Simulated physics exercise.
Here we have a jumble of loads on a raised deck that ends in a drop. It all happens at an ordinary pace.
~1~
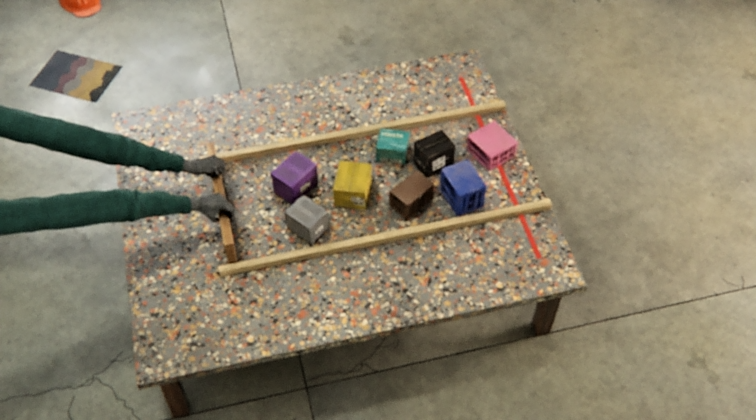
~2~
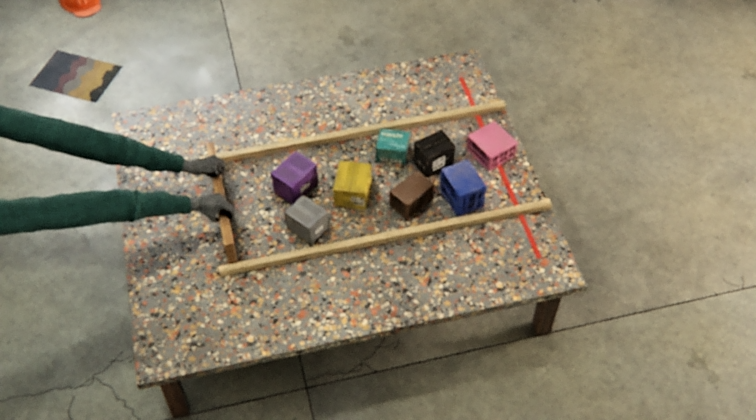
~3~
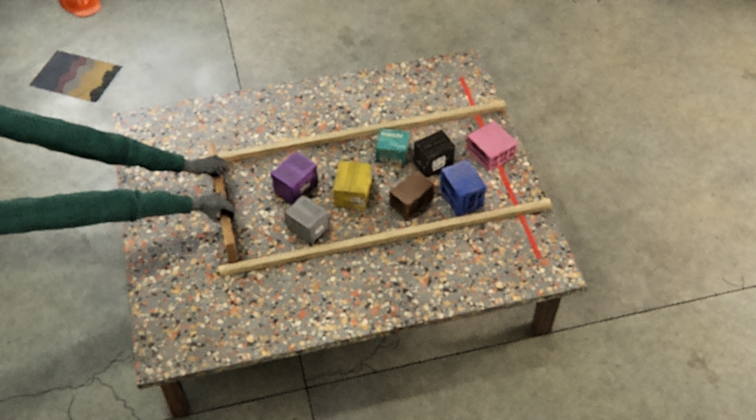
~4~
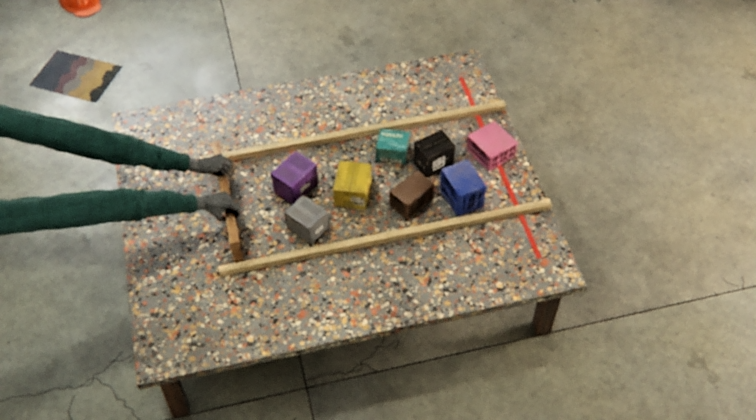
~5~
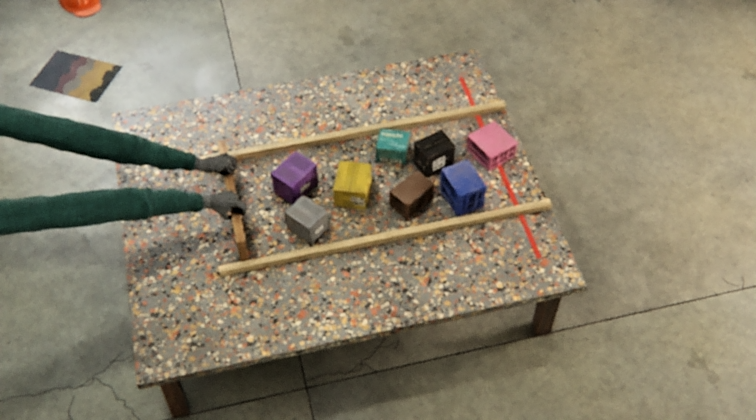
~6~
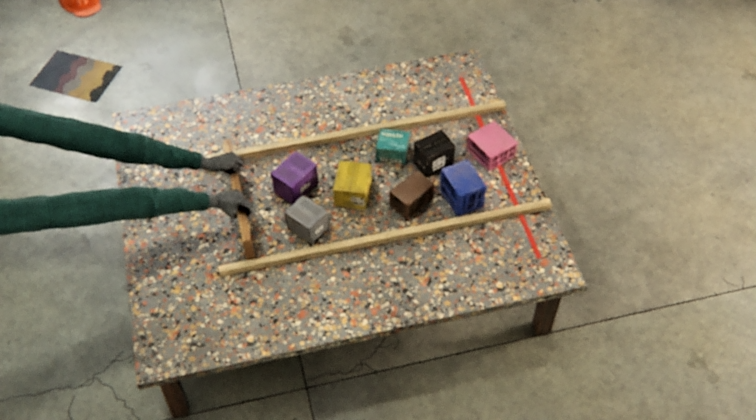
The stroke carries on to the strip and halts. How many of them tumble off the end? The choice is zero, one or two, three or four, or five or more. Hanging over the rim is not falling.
The number that fall off is five or more.
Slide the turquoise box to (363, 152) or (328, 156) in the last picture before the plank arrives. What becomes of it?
Place by place, it falls; falls.
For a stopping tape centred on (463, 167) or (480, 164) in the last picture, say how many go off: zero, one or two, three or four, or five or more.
The falls would be one to two; three or four.
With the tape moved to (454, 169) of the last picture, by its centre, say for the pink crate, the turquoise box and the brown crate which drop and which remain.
The pink crate goes over, the turquoise box survives, the brown crate holds on.
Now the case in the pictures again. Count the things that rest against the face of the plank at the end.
In contact: 3.
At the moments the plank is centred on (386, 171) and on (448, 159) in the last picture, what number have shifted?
First 7, then 8.
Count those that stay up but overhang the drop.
That would be 1.
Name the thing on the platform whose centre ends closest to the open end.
It is the yellow parcel.
A little later, none off yet; pink crate at rest near (492, 146); blue crate at rest near (463, 188); black parcel at rest near (434, 154).
When it is over, the number that fall off is five or more; down, turquoise box, brown crate, black parcel, blue crate and pink crate.
